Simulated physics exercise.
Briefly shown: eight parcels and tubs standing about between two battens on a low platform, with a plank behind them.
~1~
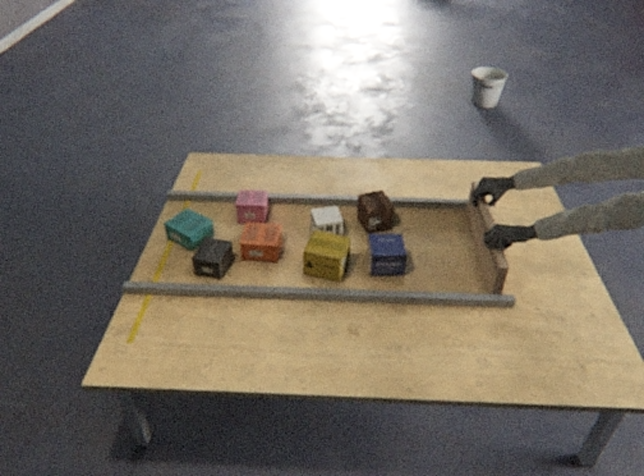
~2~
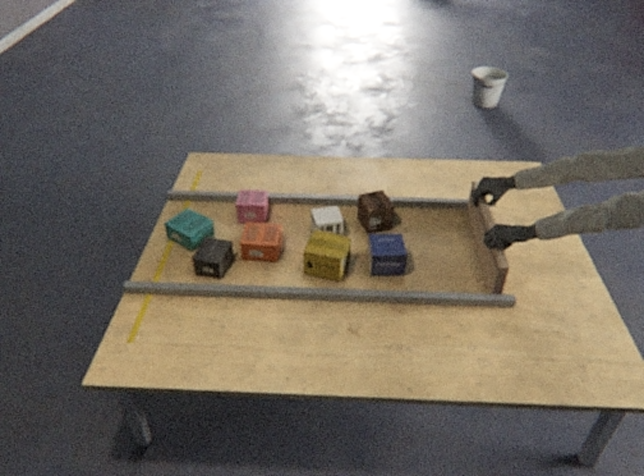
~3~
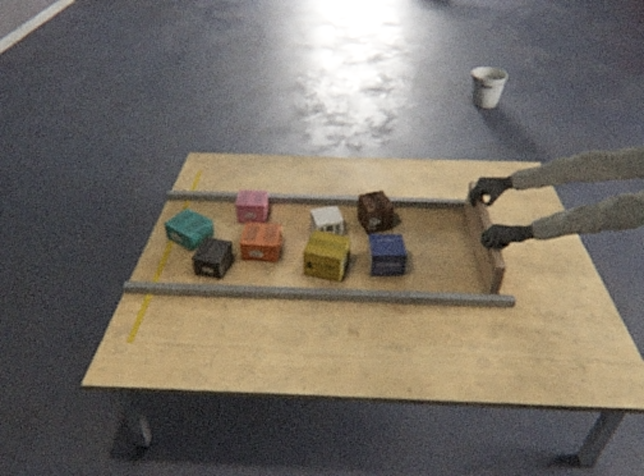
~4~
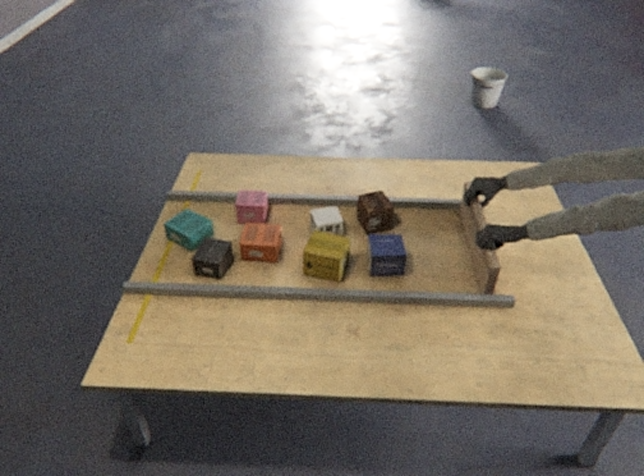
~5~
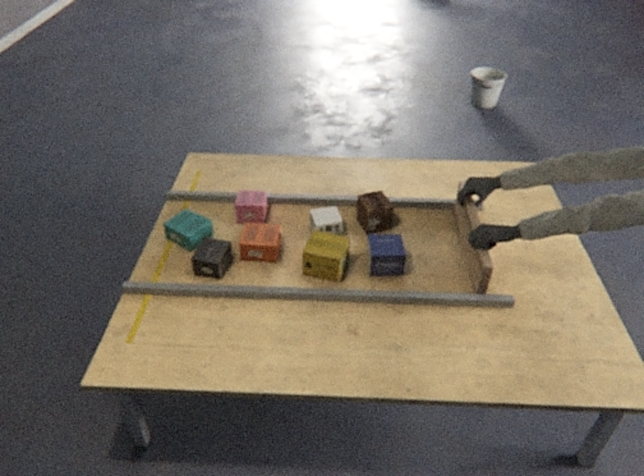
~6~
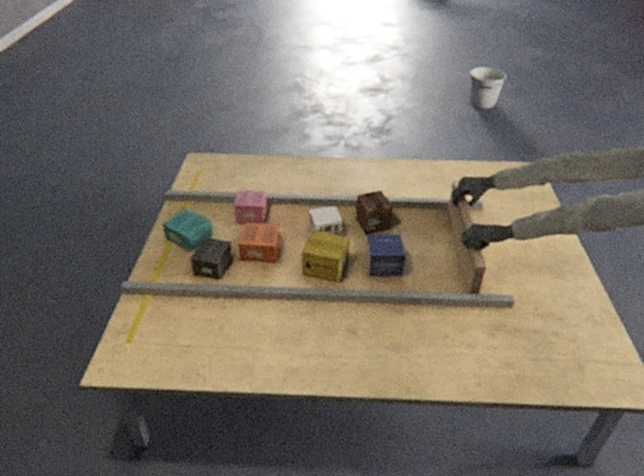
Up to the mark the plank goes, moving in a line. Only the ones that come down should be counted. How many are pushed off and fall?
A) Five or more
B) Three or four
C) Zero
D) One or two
Five or more (A).
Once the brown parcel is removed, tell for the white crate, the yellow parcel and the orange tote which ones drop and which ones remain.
Outcome: The white crate holds its spot, the yellow parcel goes off, the orange tote goes off.
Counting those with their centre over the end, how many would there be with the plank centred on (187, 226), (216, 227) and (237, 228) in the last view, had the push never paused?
First 5, next 2, last 0.
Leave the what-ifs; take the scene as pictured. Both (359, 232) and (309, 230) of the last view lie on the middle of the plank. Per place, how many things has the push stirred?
At the first place 4, at the second 5.
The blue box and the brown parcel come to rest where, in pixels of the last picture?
Blue box: About (145, 247); brown parcel: About (166, 203).
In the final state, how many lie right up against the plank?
It's touching 3 at the end.
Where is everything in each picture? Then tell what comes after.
In the first frame, turquoise tote (189, 230); black tote (213, 258); pink tote (252, 207); plank (485, 236); tape (172, 241).
In the second frame, black tote (214, 258); yellow parcel (327, 256).
In the third frame, pink tote (253, 207); blue box (386, 255).
In the fourth frame, turquoise tote (189, 230); white crate (326, 224).
In the fifth frame, black tote (213, 258); brown parcel (374, 212).
In the sixth frame, turquoise tote (188, 230); black tote (212, 259); pink tote (251, 207); plank (465, 235); tape (170, 241).
Soon after, none off yet; turquoise tote at rest near (188, 230); black tote at rest near (212, 259); pink tote at rest near (251, 207).
Then, none off yet; turquoise tote moved a little near (181, 226); black tote moved about its own width near (176, 261); pink tote moved about its own width near (233, 207).
By the end, the number that fall off is five or more; fallen, yellow parcel, orange tote, pink tote, black tote and turquoise tote.
